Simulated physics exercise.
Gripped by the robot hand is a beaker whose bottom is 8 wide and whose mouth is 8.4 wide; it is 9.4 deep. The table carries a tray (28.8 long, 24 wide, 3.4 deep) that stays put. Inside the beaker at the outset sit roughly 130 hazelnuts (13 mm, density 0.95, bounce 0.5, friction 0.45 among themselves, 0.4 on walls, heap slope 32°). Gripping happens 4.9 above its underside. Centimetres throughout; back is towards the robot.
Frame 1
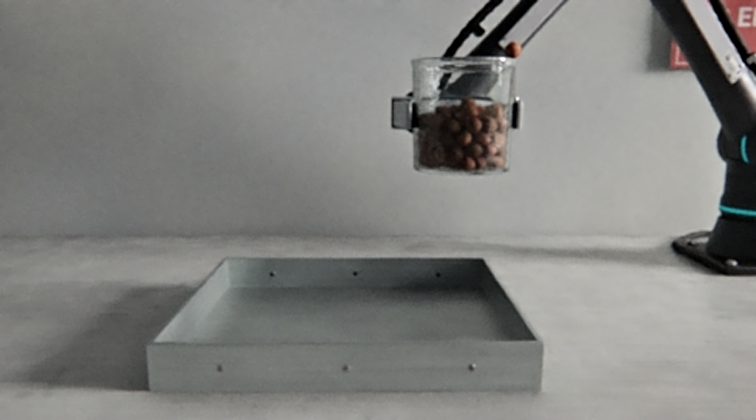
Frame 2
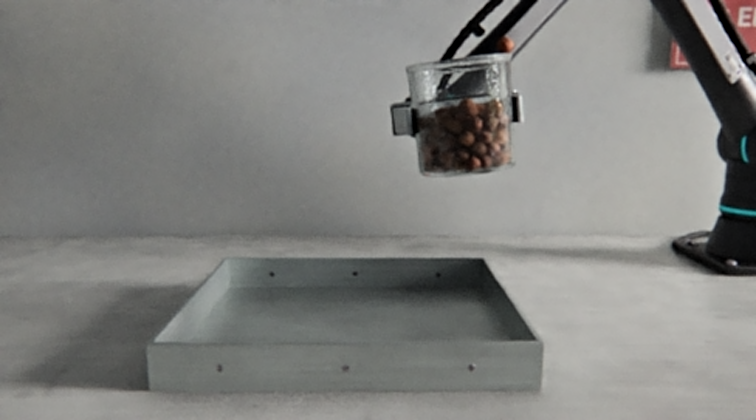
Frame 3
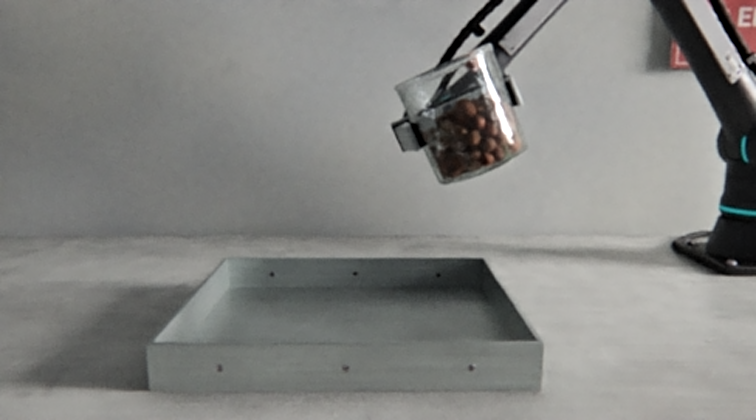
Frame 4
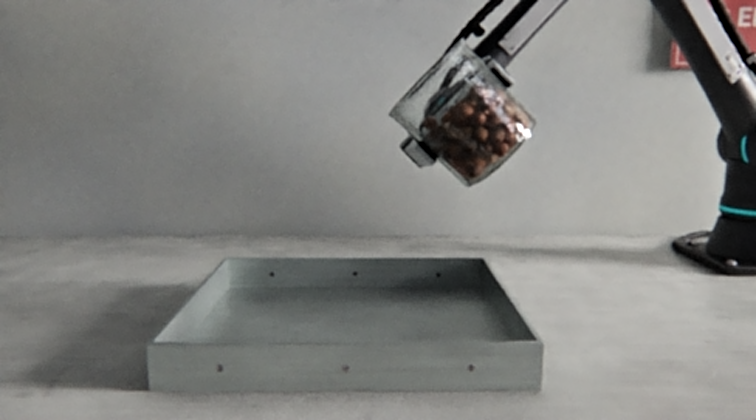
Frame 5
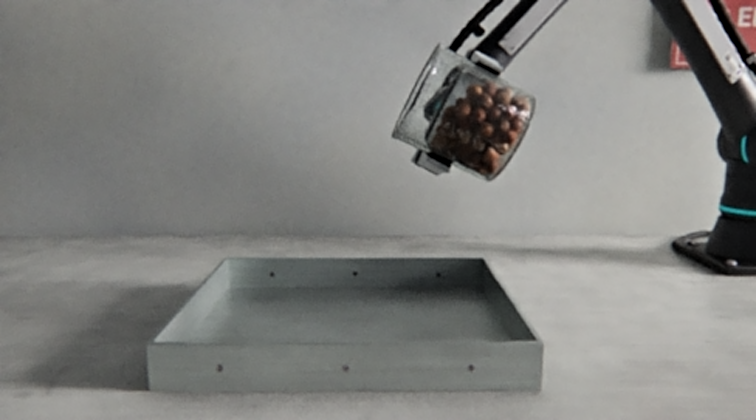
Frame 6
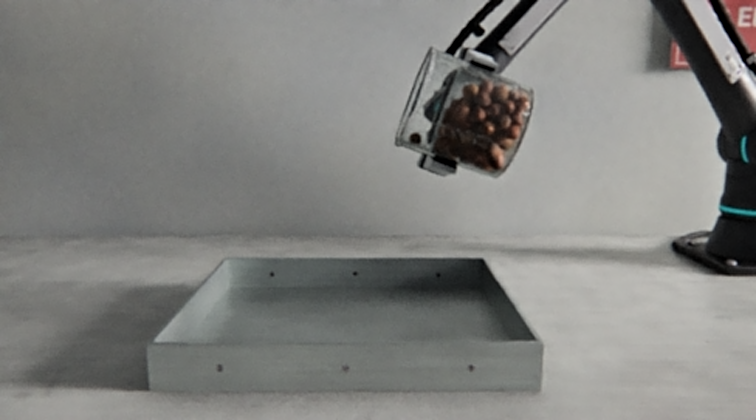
A clear beaker partly filled with round brown nuts hangs in a dark robot arm's grip above a pale grey table, seen from a fixed camera facing a plain grey wall. Below it sits a shallow, empty grey-green tray, with the arm's base and a red sign at right. The arm rotates the upright beaker steeply leftward, and the nuts shift inside the glass.
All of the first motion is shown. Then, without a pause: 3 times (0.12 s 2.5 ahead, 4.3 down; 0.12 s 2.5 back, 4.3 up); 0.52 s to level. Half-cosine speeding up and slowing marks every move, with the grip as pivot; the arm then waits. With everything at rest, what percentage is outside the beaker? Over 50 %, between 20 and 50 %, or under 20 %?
Under 20 %.
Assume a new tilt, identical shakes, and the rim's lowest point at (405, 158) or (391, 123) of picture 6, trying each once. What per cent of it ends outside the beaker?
About 40 and 0 %.
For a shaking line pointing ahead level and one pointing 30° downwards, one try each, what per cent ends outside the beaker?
First try some 55 %, second try some 25 %.
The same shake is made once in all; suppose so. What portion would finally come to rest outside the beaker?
0 per cent.
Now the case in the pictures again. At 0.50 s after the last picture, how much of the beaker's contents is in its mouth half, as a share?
Mouth half: Close to 30 per cent.
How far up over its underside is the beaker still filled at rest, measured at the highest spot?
Height at rest: About 8.0 centimetres.
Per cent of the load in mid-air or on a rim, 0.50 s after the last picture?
Around 2 per cent of the load.
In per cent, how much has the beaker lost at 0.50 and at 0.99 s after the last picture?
Estimates in order: Close to 5, close to 10.
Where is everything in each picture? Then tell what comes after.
The first frame shows beaker middle at (462, 117), level; upper third of the load around (467, 118), from x 425 to 510, top at y 50; 127 in the beaker.
The second frame shows beaker middle at (463, 117), tilted 7° forward; upper third of the load around (469, 116), from x 425 to 505, top at y 45.
The third frame shows beaker middle at (463, 117), tilted 24° forward; upper third of the load around (475, 115), from x 430 to 515, top at y 60.
The fourth frame shows beaker middle at (464, 117), tilted 46° forward; upper third of the load around (480, 110), from x 430 to 520, top at y 90.
The fifth frame shows beaker middle at (464, 116), tilted 63° forward; upper third of the load around (489, 106), from x 435 to 520, top at y 85.
The sixth frame shows beaker middle at (464, 116), tilted 70° forward; upper third of the load around (488, 104), from x 415 to 520, top at y 90; 127 in the beaker.
Then, 0.50 s after the last picture, tilted 70° forward, highest piece 22 above the table; 122 in the beaker, 2 in the tray, 3 in flight or on a rim.
Then, 0.99 s after the last picture, tilted 32° forward, highest piece 22 above the table; 115 in the beaker, 12 in the tray.
Then, 1.44 s after the last picture, level, highest piece 23 above the table; 115 in the beaker, 12 in the tray.
Then, 2.49 s after the last picture, level, highest piece 23 above the table; 115 in the beaker, 12 in the tray.
Final count, 115 in the beaker, 12 in the tray. That is 9 % outside the beaker.
